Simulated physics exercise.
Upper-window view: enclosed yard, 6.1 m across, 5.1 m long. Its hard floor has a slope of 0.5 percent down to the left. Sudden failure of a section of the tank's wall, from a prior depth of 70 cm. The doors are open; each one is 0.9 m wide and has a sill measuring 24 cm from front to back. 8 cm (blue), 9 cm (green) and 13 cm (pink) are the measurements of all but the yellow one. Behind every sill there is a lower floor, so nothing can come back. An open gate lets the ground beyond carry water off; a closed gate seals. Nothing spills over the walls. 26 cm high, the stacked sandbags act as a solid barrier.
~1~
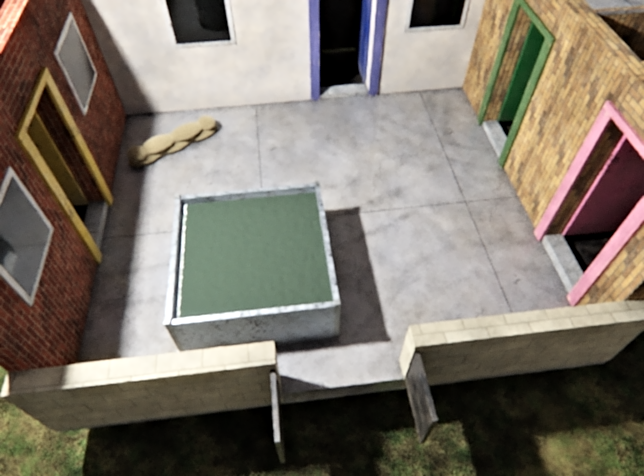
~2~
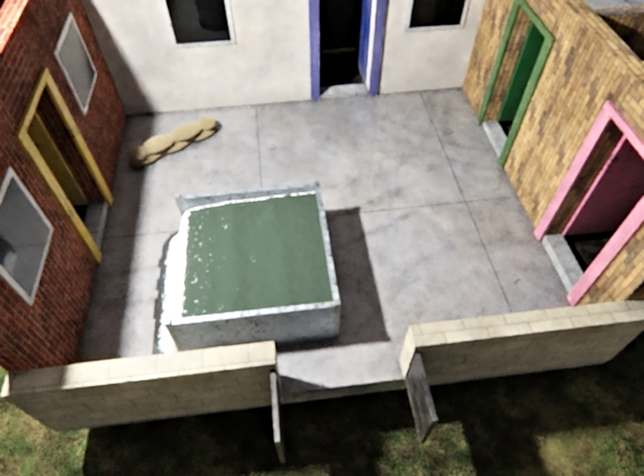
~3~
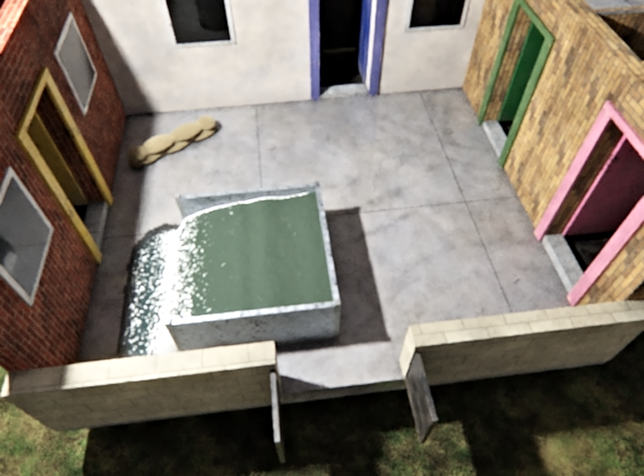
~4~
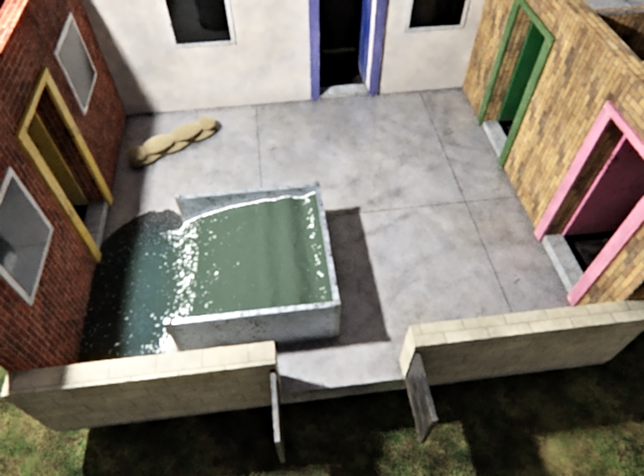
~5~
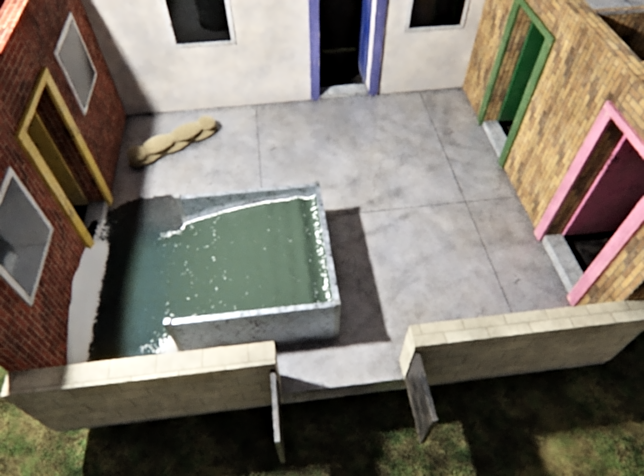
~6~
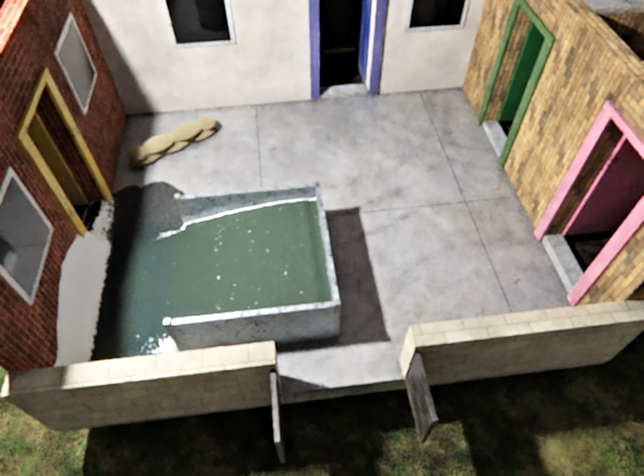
Green water pours from the left side of a tank and spreads across the yard floor.
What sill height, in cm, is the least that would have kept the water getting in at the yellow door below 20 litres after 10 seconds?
The least height is about 28 cm.
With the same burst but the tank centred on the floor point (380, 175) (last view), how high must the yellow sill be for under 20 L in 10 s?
Then roughly 28 cm.
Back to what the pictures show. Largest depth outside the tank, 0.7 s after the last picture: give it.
Close to 58 centimetres.
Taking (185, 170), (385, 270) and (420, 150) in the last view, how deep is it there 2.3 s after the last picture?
In that order: 13, 0 and 0 cm.
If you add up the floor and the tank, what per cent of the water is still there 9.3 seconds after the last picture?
Some 84 per cent remains.
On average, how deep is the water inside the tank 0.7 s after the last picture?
It averages roughly 31 centimetres.
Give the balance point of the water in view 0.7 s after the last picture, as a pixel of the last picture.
Centre estimate: (179, 290) px, approximately.
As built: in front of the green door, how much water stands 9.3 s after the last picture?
A ruler would read roughly 6.0 cm.
Then, 0.7 s after the last picture water covers 15 % of the floor, deepest (58 cm) near (75, 383); 30 cm at the yellow door, 43 litres in over its 13 cm sill.
Then, 2.3 s after the last picture water covers 50 % of the floor, deepest (29 cm) near (116, 173); 18 cm at the yellow door, 130 litres in over its 13 cm sill.
Then, 9.3 s after the last picture water covers 90 % of the floor, deepest (11 cm) near (360, 296); 7 cm at the yellow door, 142 litres in over its 13 cm sill.
At the yellow door as built, the water peaked near 30 cm, 0.7 s after the last picture.
With a sill of 24.5 cm, 36 litres would have come in within the 10 s; with 33 cm, 7 litres. So under 20 litres takes about 28 cm.
